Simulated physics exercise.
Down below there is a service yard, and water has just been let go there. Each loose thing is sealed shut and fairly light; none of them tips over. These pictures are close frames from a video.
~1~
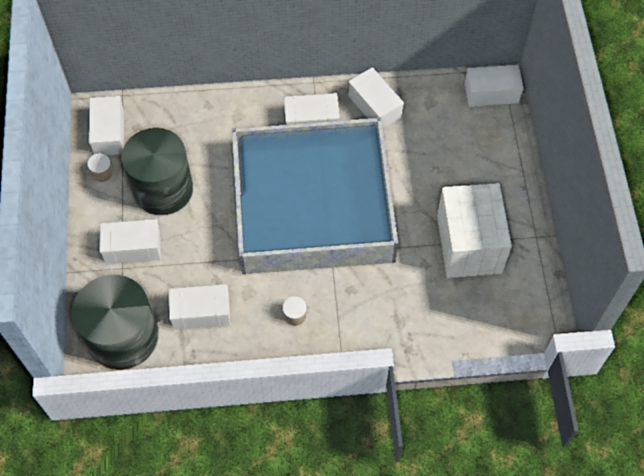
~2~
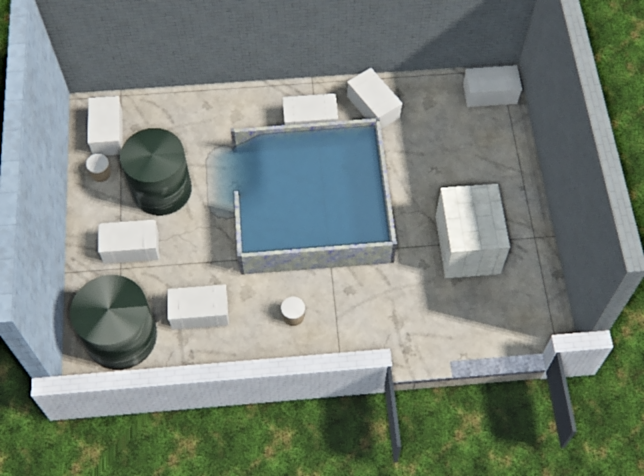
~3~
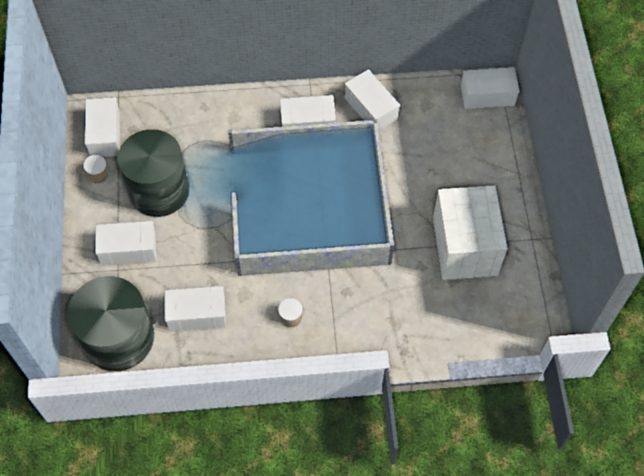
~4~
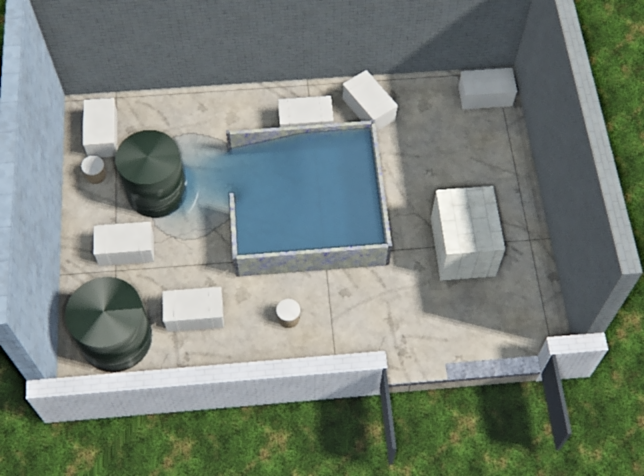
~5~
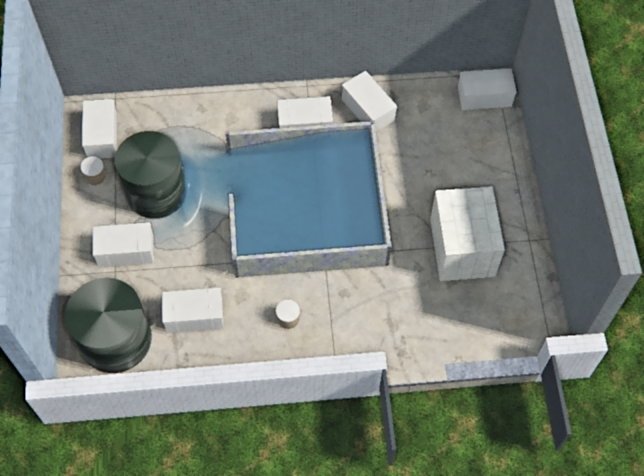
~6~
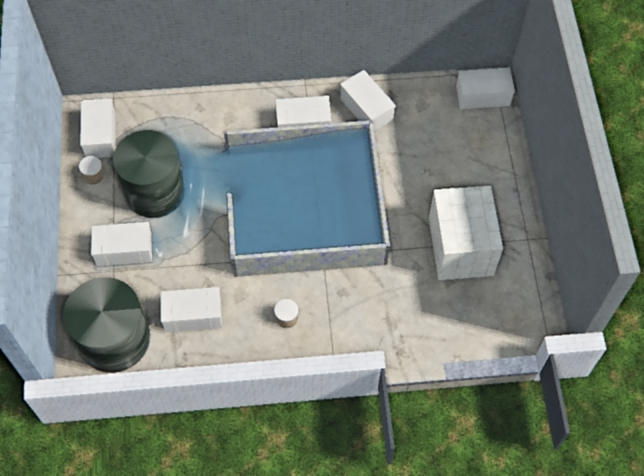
Water pouring from the left side of a raised pool in a walled yard, spreading around a dark green tank.
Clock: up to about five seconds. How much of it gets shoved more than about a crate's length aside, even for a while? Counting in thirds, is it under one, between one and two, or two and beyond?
A third to two thirds.
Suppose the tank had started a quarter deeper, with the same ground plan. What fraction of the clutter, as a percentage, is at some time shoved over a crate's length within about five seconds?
50 % or so.
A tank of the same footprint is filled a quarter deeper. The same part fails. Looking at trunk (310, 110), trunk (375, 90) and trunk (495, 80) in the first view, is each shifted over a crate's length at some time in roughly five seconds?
Taking each in turn, the answer is came up short, came up short, came up short.
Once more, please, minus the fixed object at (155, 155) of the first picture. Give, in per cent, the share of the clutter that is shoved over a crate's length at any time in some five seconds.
Approx. 40 % of the lot.
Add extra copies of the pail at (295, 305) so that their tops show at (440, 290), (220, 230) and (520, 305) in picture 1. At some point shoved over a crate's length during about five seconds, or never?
In sequence: Doesn't go far, pushed clear, doesn't go far.
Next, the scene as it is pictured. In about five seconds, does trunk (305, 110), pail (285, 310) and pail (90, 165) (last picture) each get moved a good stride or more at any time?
Going through them in order: First kept nearby, second kept nearby, third got well clear.
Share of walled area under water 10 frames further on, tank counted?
Roughly 40 %.
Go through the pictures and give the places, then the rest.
A pail at (294, 307), on the bottom; a trunk at (199, 302) rests on the ground; 0 of 8 have shifted, in the first picture.
A pail at (293, 307), on the bottom; a trunk at (197, 302) rests on the ground; 0 of 8 have shifted, in the second picture.
A pail at (290, 309), on the bottom; a trunk at (194, 303), on the bottom; 0 of 8 have shifted, in the third picture.
A pail at (288, 310) rests on the ground; a trunk at (192, 304), on the bottom; 0 of 8 have shifted, in the fourth picture.
A pail at (288, 310), on the bottom; a trunk at (192, 305) rests on the ground; 0 of 8 have shifted, in the fifth picture.
A pail at (286, 310), on the bottom; a trunk at (190, 304), on the bottom; 0 of 8 have shifted, in the sixth picture.
A moment on, 0 of 8 are well off their spots; 0 afloat.
Next, 0 of 8 are well off their spots; 0 afloat.
Later, 3 of 8 are well off their spots; 1 afloat.
In the end, 4 of 8 are well off their spots, and 4 have been at some point; 1 afloat.
